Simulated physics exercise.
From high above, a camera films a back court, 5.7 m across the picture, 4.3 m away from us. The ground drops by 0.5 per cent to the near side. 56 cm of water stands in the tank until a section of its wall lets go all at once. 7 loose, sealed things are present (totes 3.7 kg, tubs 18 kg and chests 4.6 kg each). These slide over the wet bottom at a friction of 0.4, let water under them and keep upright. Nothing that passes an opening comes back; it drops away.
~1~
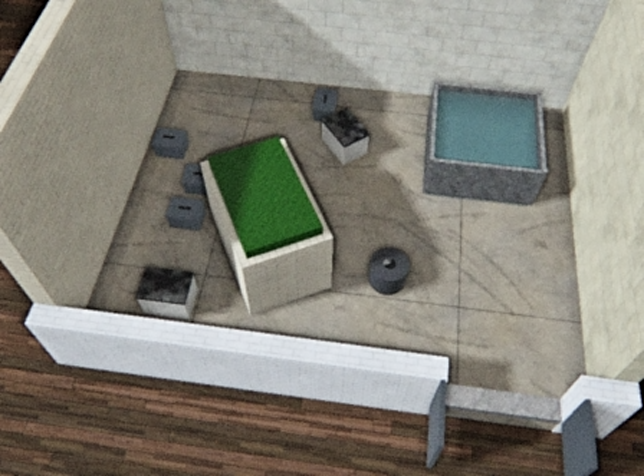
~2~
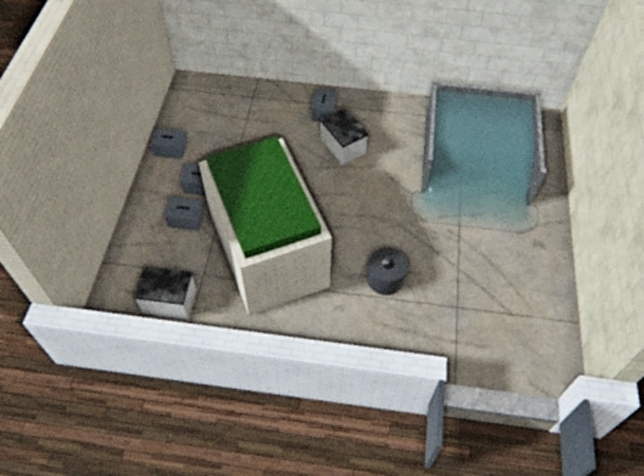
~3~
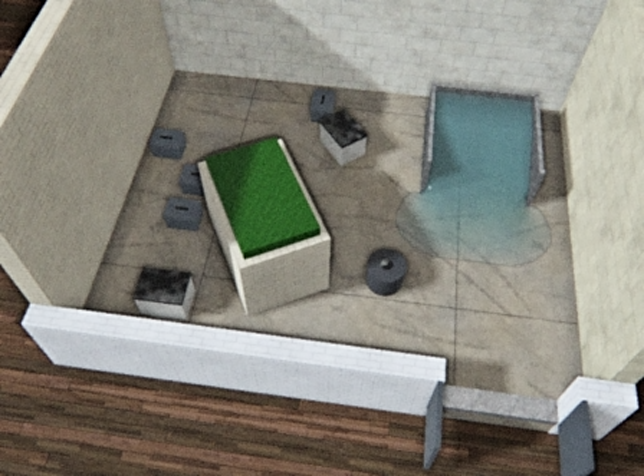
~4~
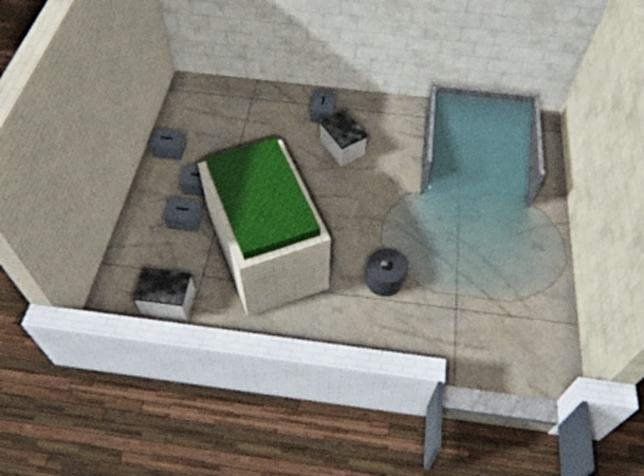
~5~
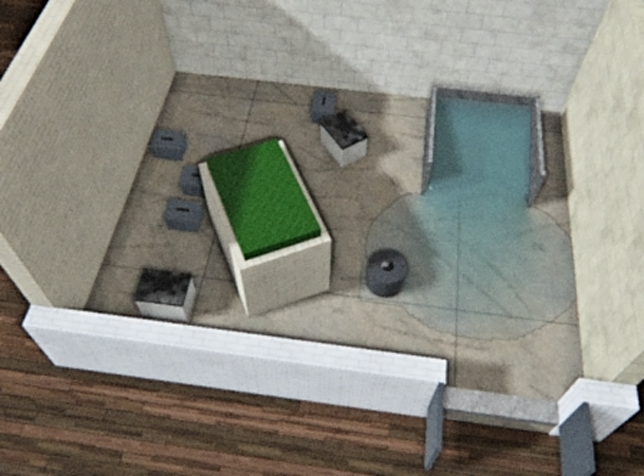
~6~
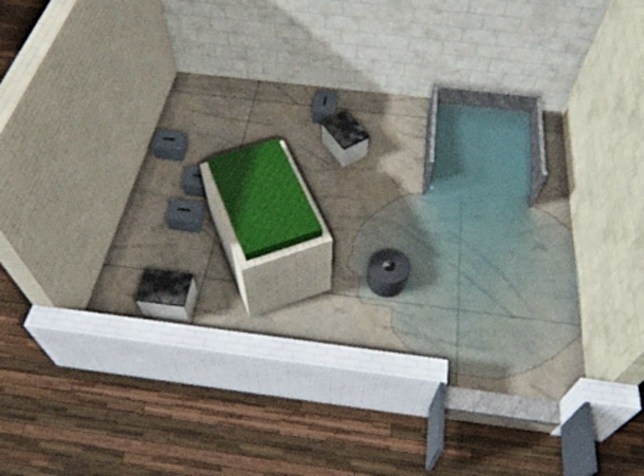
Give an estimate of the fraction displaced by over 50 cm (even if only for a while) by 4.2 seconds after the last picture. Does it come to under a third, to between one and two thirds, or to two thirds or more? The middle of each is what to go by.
Under a third.
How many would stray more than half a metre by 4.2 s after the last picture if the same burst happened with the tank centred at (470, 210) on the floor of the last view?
Then 1 of them would.
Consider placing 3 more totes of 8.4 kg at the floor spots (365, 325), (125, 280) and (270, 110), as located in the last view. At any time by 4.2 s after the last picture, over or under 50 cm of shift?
First goes beyond, second stays inside, third stays inside.
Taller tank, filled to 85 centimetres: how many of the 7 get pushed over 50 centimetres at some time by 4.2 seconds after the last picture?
In that case the number is 3.
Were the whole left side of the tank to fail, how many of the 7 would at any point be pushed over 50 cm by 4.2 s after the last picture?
The answer then is 6.
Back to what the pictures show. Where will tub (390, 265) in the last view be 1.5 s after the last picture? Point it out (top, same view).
Estimated pixel: Around (342, 316).
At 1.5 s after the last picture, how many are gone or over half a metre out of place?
That would be 1.
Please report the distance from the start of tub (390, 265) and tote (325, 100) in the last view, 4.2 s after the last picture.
First: 140 cm. Second: 0 cm.
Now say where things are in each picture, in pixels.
In the first picture, a tub at (390, 264), on the bottom; a tote at (185, 208), on the bottom; 1.7 m2 under water; 0 of 7 have shifted.
In the second picture, a tub at (388, 264) rests on the ground; a tote at (183, 208), on the bottom; 2.4 m2 under water; 0 of 7 have shifted.
In the third picture, a tub at (387, 265) rests on the ground; a tote at (182, 209) rests on the ground; 3.3 m2 under water; 0 of 7 have shifted.
In the fourth picture, a tub at (387, 265) rests on the ground; a tote at (182, 209) rests on the ground; water covers 4.4 m2; 0 of 7 have shifted.
In the fifth picture, a tub at (388, 266) rests on the ground; a tote at (183, 210), on the bottom; 5.6 m2 under water; 0 of 7 have shifted.
In the sixth picture, a tub at (389, 266) rests on the ground; a tote at (184, 210), on the bottom; water covers 6.7 m2; 0 of 7 have shifted.
Then, 0.4 s after the last picture 0 of 7 are over 50 cm from their spots; 0 afloat.
Then, 1.5 s after the last picture 1 of 7 are over 50 cm from their spots; 0 afloat.
Then, 2.8 s after the last picture 2 of 7 are over 50 cm from their spots; 0 afloat.
Then, 4.2 s after the last picture 2 of 7 are over 50 cm from their spots, and 2 have been at some point; 1 afloat.
